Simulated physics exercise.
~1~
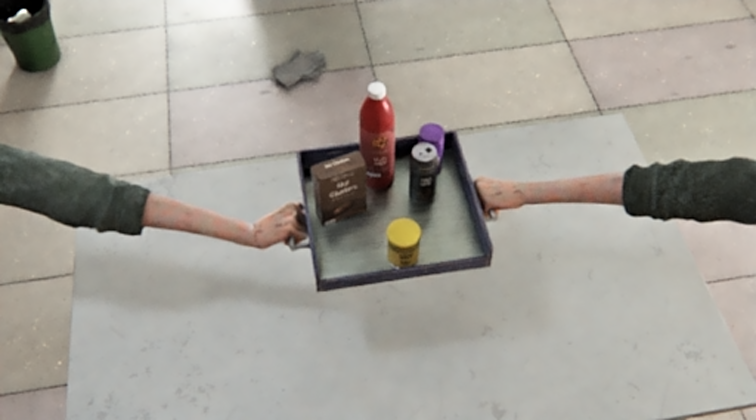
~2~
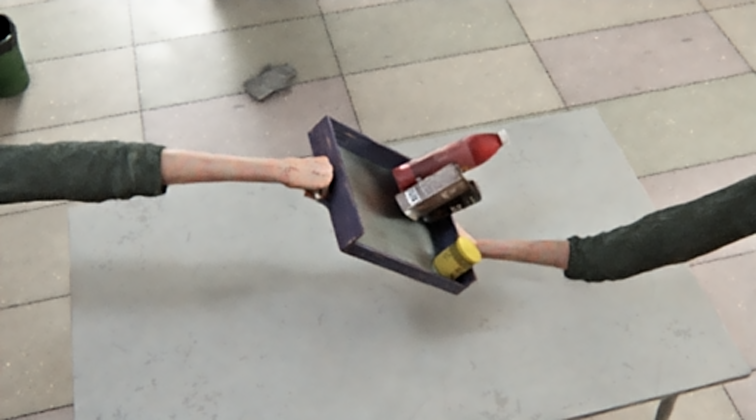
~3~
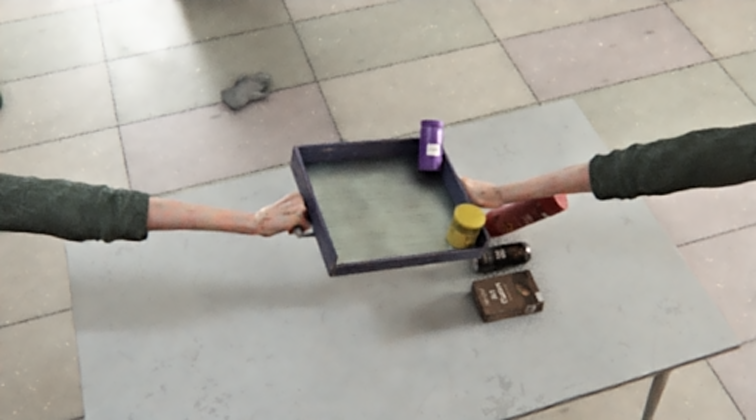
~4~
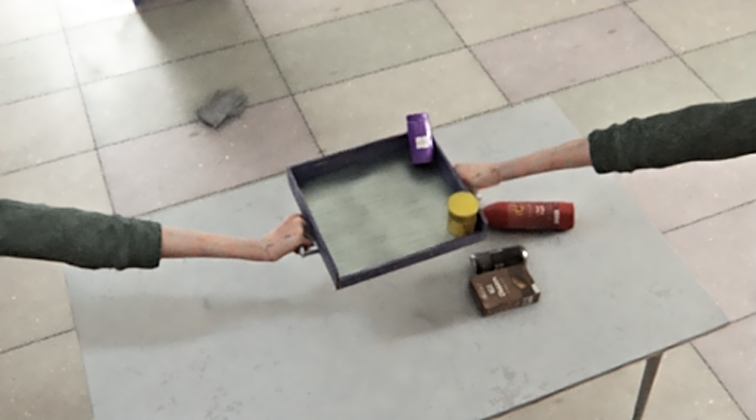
Two hands tipping a tray steeply right, spilling the red bottle, black can and brown packet while yellow tin and purple jar stay aboard.
